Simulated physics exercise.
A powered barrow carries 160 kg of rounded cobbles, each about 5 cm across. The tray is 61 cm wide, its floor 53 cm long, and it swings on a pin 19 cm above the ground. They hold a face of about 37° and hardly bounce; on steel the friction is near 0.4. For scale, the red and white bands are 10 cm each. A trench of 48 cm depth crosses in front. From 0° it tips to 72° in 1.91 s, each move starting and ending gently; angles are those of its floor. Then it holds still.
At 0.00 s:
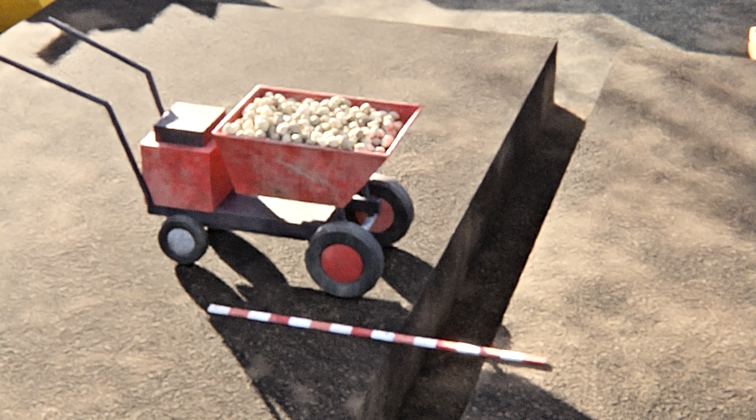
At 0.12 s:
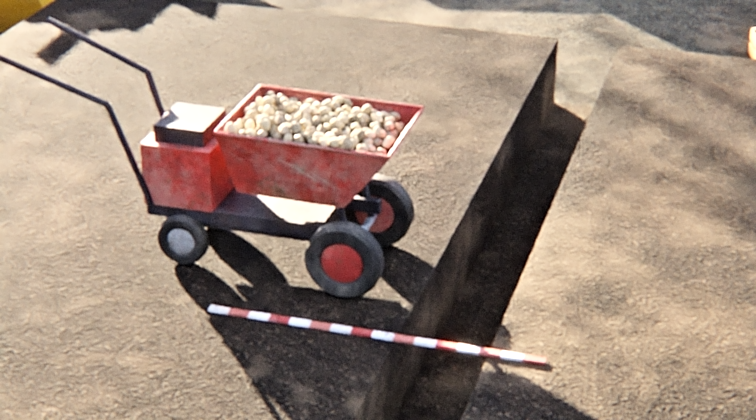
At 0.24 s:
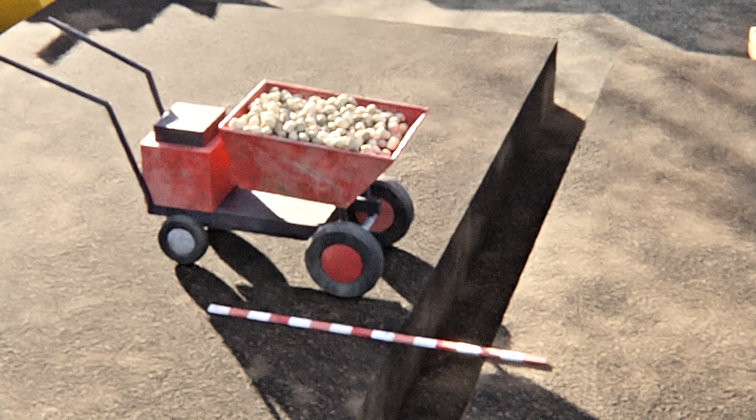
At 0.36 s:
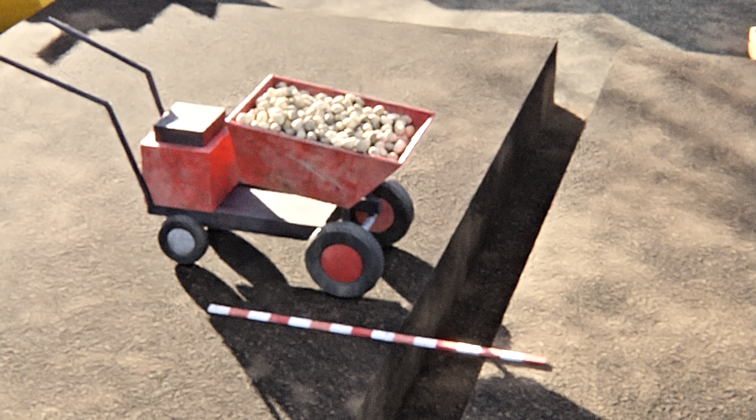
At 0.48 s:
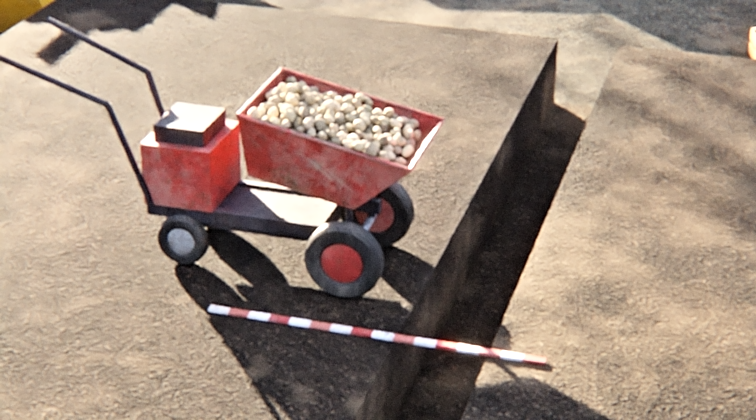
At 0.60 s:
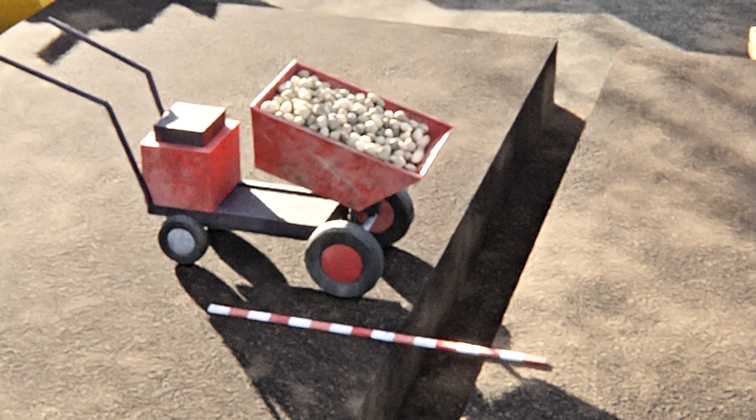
A red barrow's tray full of pale rounded stones slowly tilts forward toward the right.
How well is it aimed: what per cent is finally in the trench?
Roughly 59 per cent ends in the trench.
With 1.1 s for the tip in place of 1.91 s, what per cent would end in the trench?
It would be near 50 per cent.
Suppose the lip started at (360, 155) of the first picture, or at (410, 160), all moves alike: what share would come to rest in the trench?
First some 90, then 40 per cent.
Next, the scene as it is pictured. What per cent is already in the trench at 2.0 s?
Some 20 per cent.
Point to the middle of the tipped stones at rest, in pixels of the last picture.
Near (502, 350).
After 1.4 s the floor is at 61°; 98 % in the tray, 2 % in the trench; the foremost stones are at (505, 266).
After 2.0 s the floor is at 72°; 45 % in the tray, 22 % in the trench, 33 % past the trench; the foremost stones are at (645, 309).
After 2.4 s the floor is at 72°; 22 % in the tray, 35 % in the trench, 42 % past the trench; the foremost stones are at (696, 312).
After 4.3 s the floor is at 72°; 0 % in the tray, 59 % in the trench, 41 % past the trench; the foremost stones are at (710, 314).
